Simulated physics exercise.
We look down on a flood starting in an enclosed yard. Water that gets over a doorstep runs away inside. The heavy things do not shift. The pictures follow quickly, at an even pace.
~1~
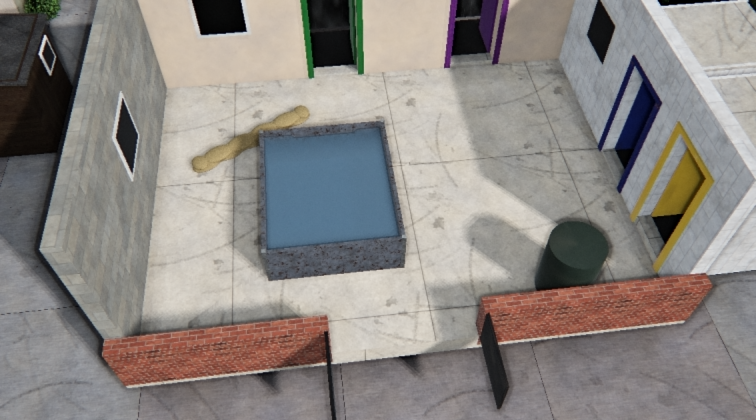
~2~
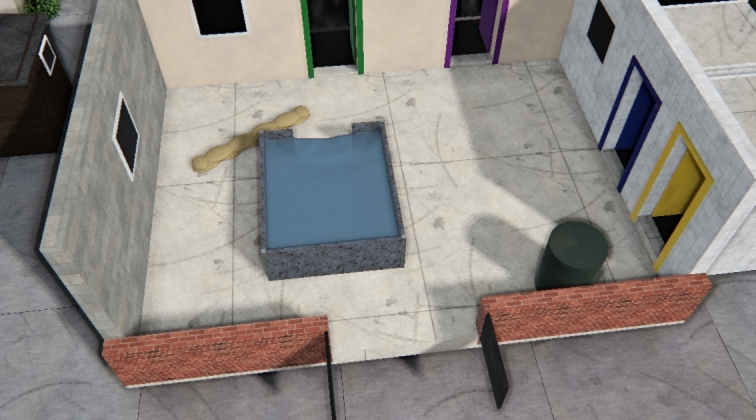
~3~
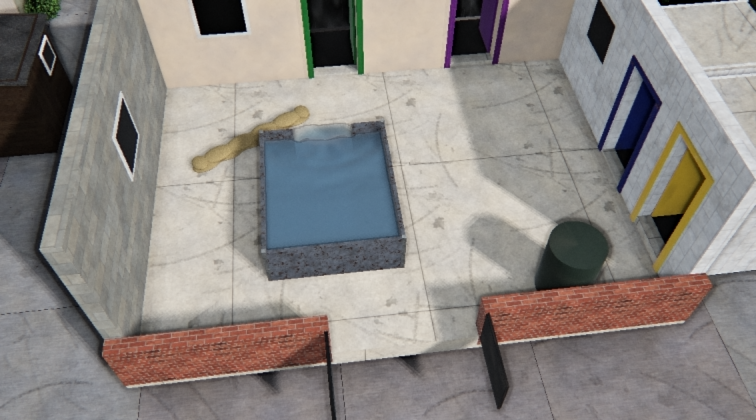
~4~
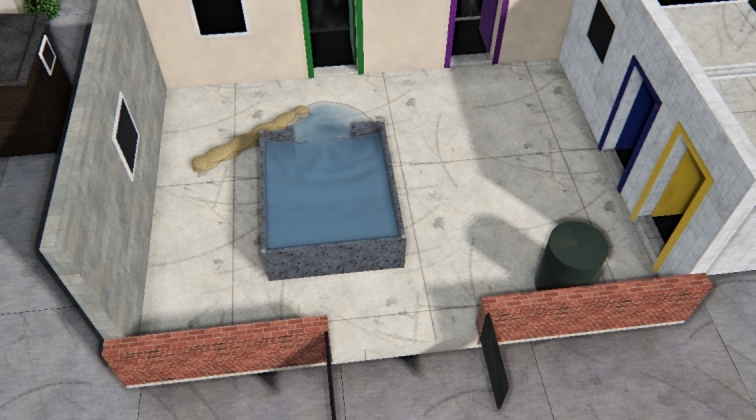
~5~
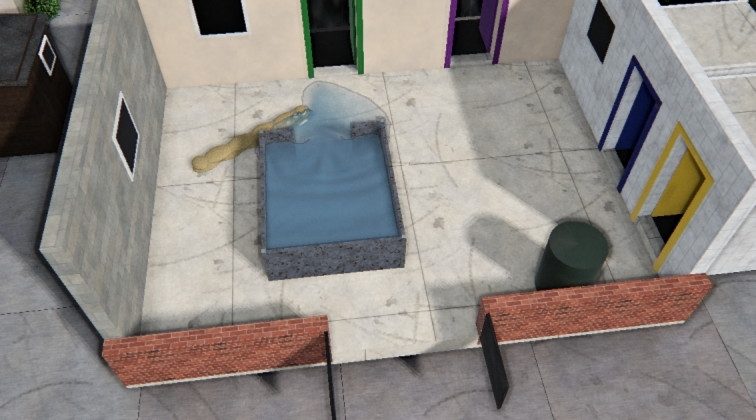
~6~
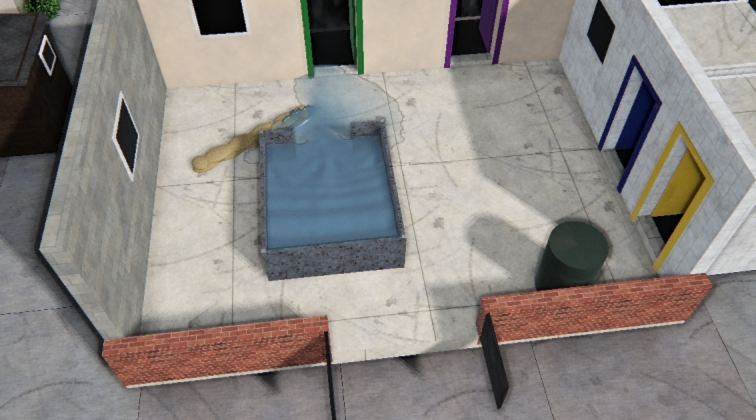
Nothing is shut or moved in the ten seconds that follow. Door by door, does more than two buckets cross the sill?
The green door takes more than that; the yellow door stays under that; the blue door stays under that; the purple door stays under that.
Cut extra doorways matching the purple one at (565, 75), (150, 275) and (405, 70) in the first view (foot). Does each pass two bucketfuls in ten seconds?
One after the other: Goes over, holds, floods.
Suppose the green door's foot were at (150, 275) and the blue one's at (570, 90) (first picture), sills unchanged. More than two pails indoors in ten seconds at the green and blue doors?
Then: The green door lets less in; the blue door is over.
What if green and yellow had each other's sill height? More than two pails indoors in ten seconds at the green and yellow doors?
My reading: The green one goes over, the yellow one floods.
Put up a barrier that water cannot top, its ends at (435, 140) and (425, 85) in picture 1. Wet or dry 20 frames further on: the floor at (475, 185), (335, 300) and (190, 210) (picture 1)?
In that order: Clear, not flooded, flooded.
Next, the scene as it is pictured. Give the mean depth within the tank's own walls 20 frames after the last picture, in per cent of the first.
Near 48 in a hundred.
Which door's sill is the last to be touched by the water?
I say the door marked yellow.
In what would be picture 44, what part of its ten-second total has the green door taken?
Near 85 in a hundred.
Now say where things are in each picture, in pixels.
In the first picture, the tank at (328, 185) is whole and still.
In the second picture, water pours out on the tank's far side and has run to a hidden place.
In the third picture, the front is at a hidden place, out from the gap on the tank's far side.
In the fourth picture, the front is at (330, 104), out from the gap on the tank's far side.
In the fifth picture, the front is at (324, 84), out from the gap on the tank's far side.
In the sixth picture, water pours out on the tank's far side and has run to (331, 66).
A moment on, water covers 20 % of the floor; the green door far over two buckets in, the yellow door not reached, the blue door not reached, the purple door not reached.
Next, water covers 30 % of the floor; the green door far over two buckets in, the yellow door not reached, the blue door not reached, the purple door wet at the sill, nothing in.
Then, water covers 40 % of the floor; the green door far over two buckets in, the yellow door not reached, the blue door not reached, the purple door wet at the sill, nothing in.
Later, water covers 65 % of the floor; the green door far over two buckets in, the yellow door wet at the sill, nothing in, the blue door under two buckets in, the purple door wet at the sill, nothing in.
In the end, water covers 85 % of the floor; the green door far over two buckets in, the yellow door wet at the sill, nothing in, the blue door under two buckets in, the purple door wet at the sill, nothing in.
